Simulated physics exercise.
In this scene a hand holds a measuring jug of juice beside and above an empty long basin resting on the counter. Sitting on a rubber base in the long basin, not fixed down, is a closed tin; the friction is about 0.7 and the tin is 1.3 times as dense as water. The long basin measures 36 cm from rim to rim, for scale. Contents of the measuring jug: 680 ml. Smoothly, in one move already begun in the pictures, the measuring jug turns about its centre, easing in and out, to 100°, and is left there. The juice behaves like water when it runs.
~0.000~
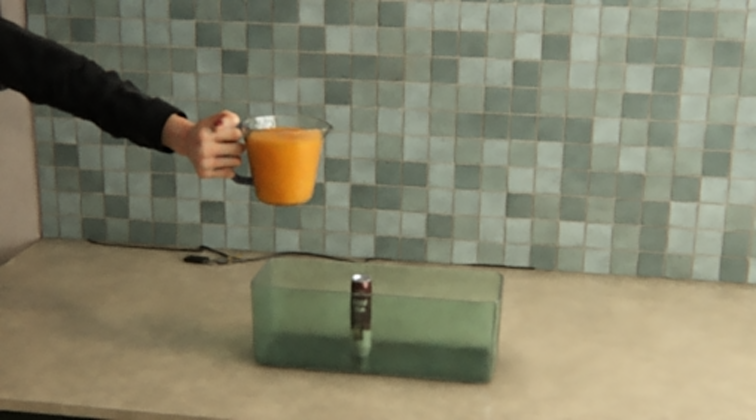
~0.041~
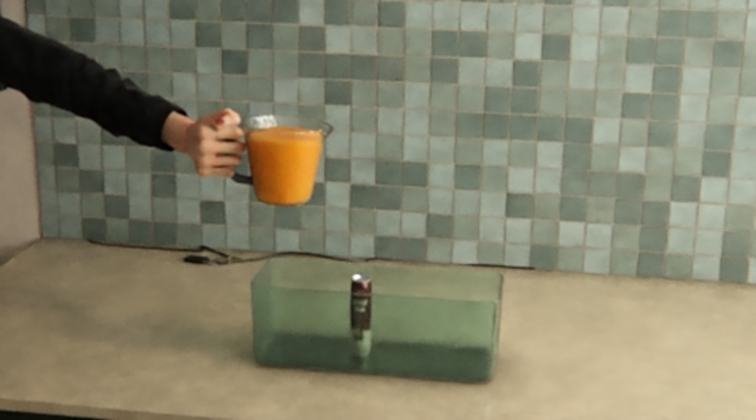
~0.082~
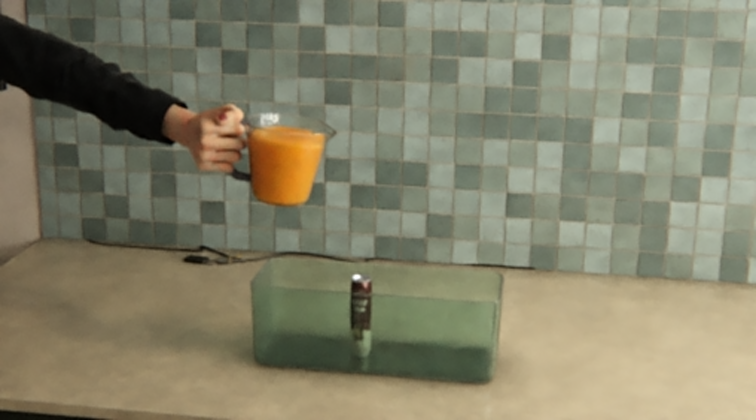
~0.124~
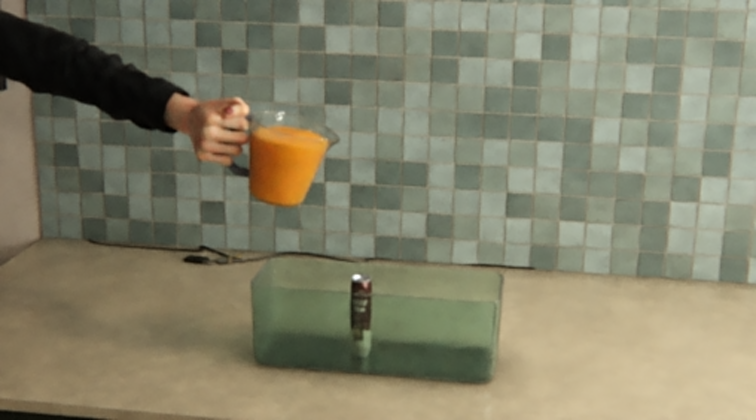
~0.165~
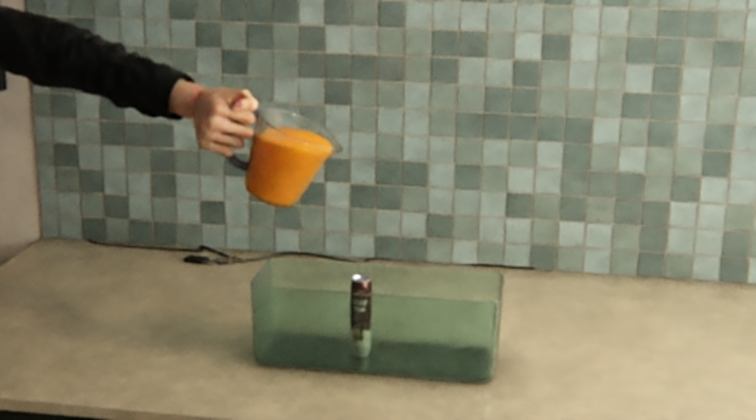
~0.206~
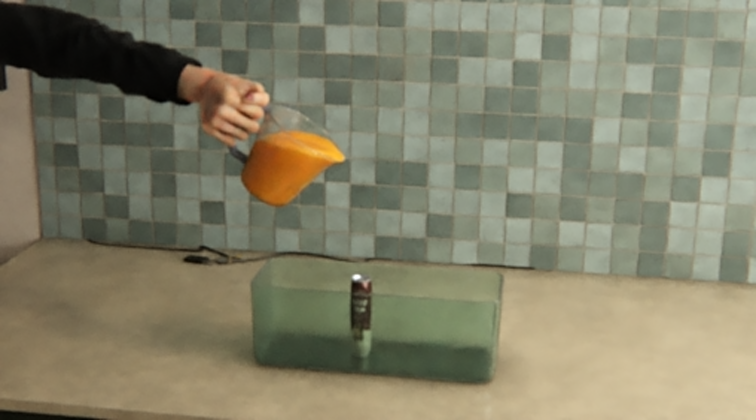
A hand held a glass jug of orange juice above a long, clear green basin with a small tin inside, then tilted it steadily to the right until the juice reached the rim.
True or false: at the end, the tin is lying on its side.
False.
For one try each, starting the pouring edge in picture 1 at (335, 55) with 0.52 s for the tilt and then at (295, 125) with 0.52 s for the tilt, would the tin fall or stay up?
Try 1: Still standing; try 2: Tipped over.
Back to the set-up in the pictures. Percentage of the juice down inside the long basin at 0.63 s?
72 per cent, give or take a little.
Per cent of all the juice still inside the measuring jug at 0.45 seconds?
Still held: Roughly 44 % of the total.
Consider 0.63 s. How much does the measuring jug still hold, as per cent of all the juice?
I reckon near 9 per cent still sits there.
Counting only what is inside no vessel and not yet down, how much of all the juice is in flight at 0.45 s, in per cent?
38 %.
By 0.45 s the tilt is 96° and 44 per cent is still to pour; the tin stands where it began.
By 0.63 s the tilt is 100° and 9 per cent is still to pour; the tin stands where it began.
By 0.82 s the tilt is 100° and 1 per cent is still to pour; the tin stands where it began.
By 1.02 s the tilt is 100° and 0 per cent is still to pour; the tin stands where it began.
At rest the tin stands where it began.
